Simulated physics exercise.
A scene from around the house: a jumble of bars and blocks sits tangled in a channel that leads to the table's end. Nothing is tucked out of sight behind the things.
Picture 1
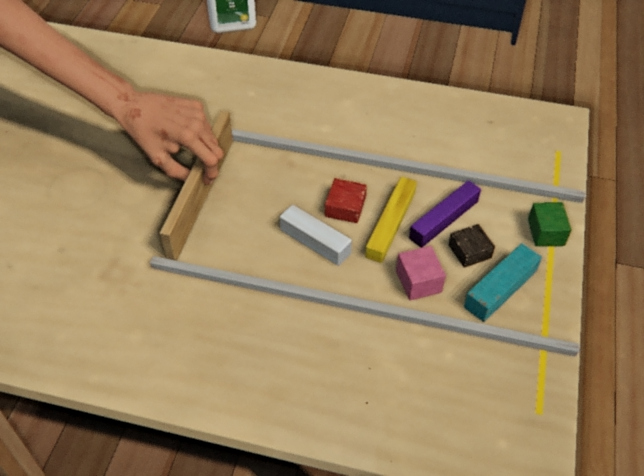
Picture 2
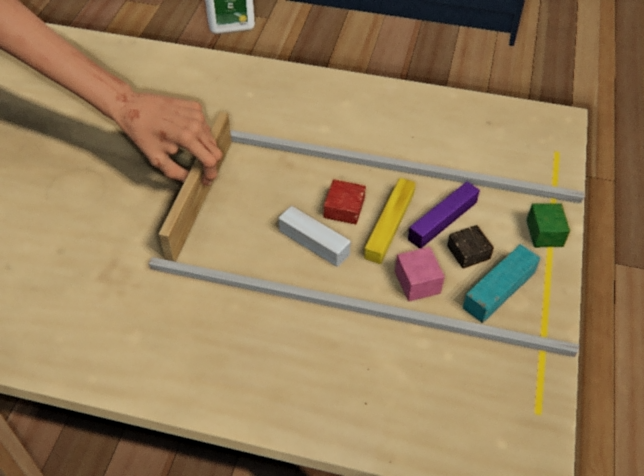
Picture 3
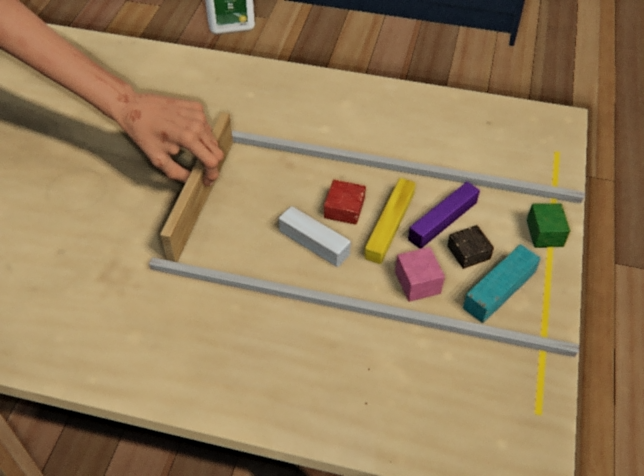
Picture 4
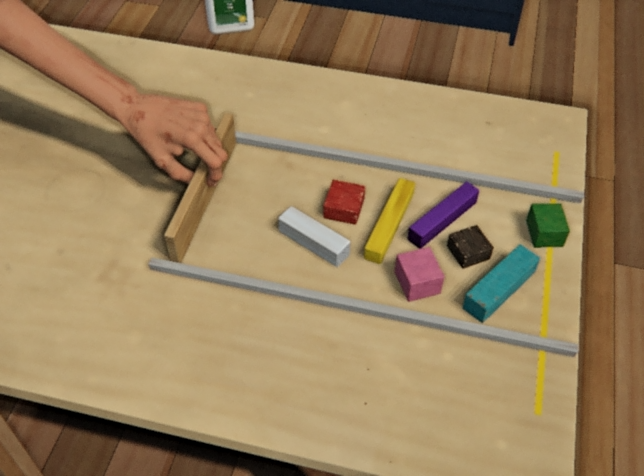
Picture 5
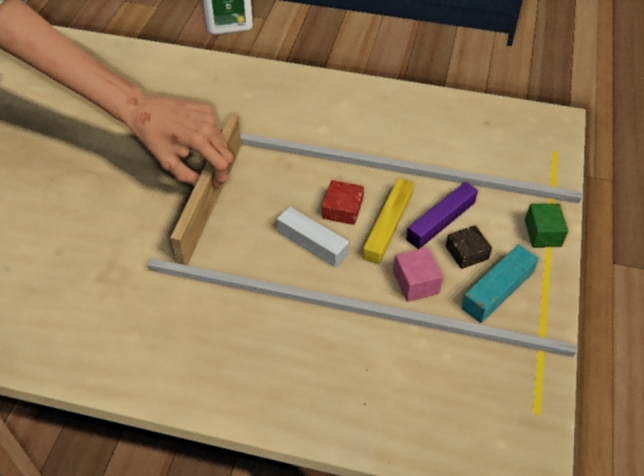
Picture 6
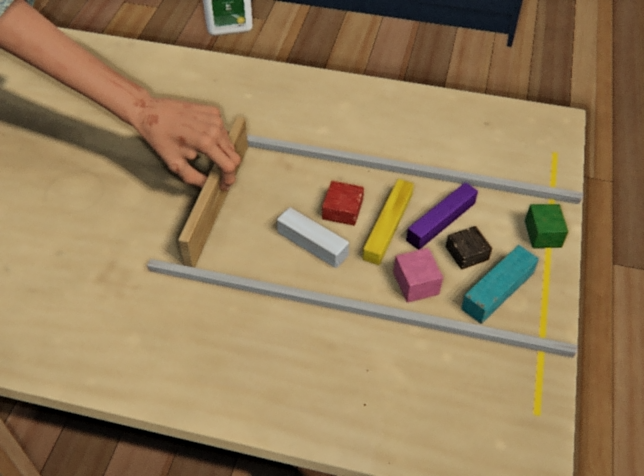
In this clip, a hand holds a wooden board upright at the left end of a channel between two rails and slides it slightly to the right, while the colourful bars and blocks ahead of it stay essentially still.
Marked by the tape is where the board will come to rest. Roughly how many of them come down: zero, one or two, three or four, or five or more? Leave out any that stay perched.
Five or more.
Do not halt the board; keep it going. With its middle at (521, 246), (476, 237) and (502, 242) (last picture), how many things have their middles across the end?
Respectively 4, 0 and 3.
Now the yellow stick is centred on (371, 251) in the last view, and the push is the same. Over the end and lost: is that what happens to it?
In the end it falls away.
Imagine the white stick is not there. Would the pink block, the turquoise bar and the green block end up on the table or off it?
As for the pink block, it is retained; the turquoise bar is not retained; the green block is not retained.
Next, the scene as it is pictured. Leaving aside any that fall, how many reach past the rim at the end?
In total, 1 of them.
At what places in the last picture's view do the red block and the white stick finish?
Taking them in turn, first comes (569, 244), then (557, 306).
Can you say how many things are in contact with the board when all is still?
In contact: 2.
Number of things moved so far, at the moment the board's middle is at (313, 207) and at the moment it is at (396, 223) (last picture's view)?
At the first place 1, at the second 6.
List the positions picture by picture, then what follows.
In the first frame, green block (549, 225); turquoise bar (503, 282); black block (471, 246); board (200, 183); tape (550, 265).
In the second frame, turquoise bar (502, 283); board (198, 184).
In the third frame, black block (470, 247); yellow stick (391, 219).
In the fourth frame, green block (548, 225); white stick (314, 236).
In the fifth frame, turquoise bar (500, 283); red block (343, 202).
In the sixth frame, green block (546, 226); turquoise bar (501, 283); black block (469, 248); board (216, 189); tape (547, 266).
Soon after, none off yet; green block at rest near (546, 226); turquoise bar at rest near (501, 283); black block at rest near (469, 248).
After that, none off yet; green block at rest near (549, 225); turquoise bar displaced a little near (527, 293); black block displaced well along near (533, 254).
In the end, the number that fall off is five or more; gone, yellow stick, pink block, purple stick, black block, turquoise bar and green block.
